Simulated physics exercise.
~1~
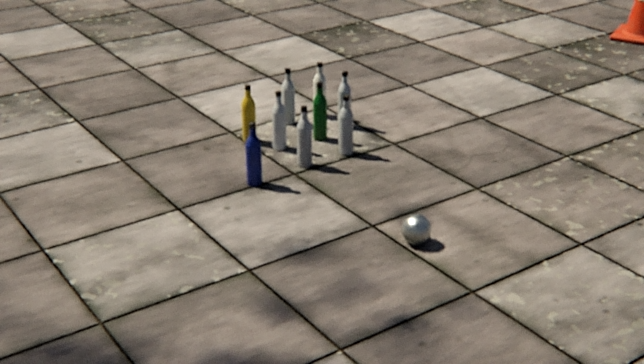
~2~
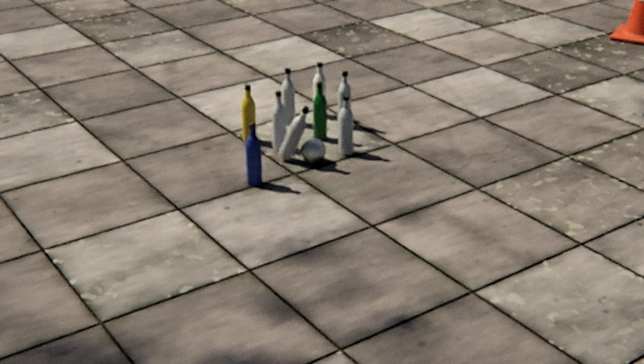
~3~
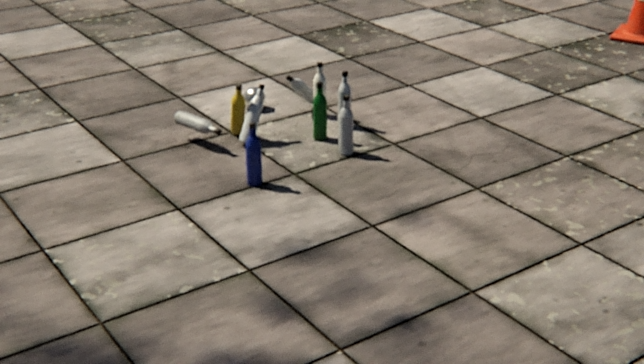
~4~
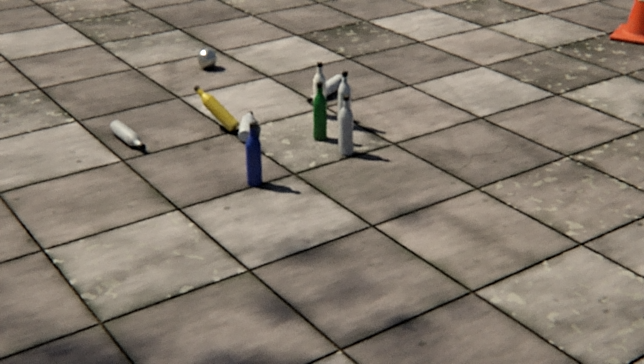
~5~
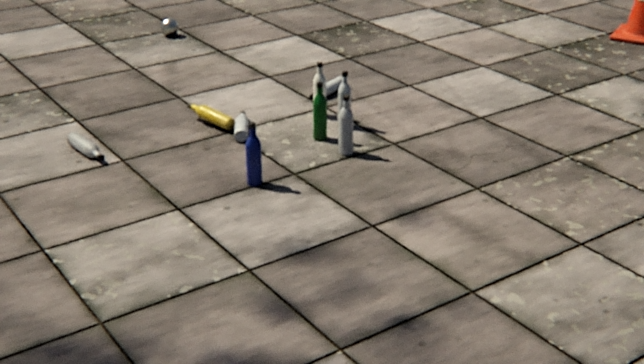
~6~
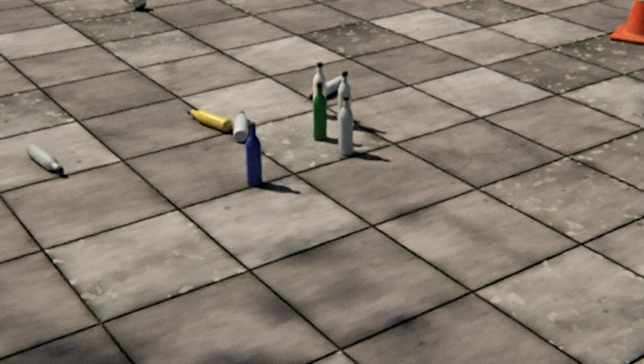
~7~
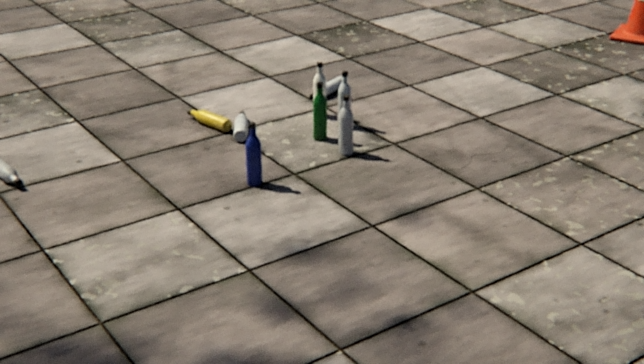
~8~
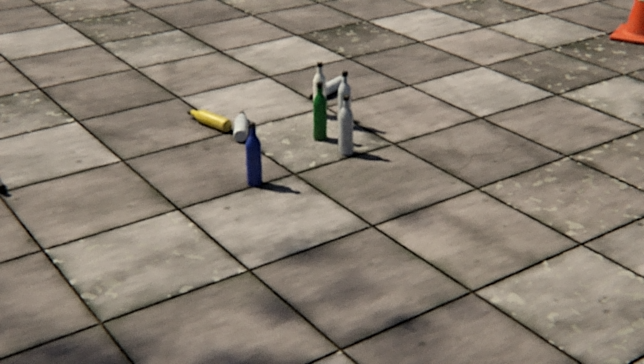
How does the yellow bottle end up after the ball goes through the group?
The yellow bottle tips over and ends up lying flat on the paving.
A shiny ball rolled up and to the left into a cluster of bottles and knocked four over, including the yellow one. It left at the top, one pale bottle slid out at the left, and the blue and green bottles stayed upright.
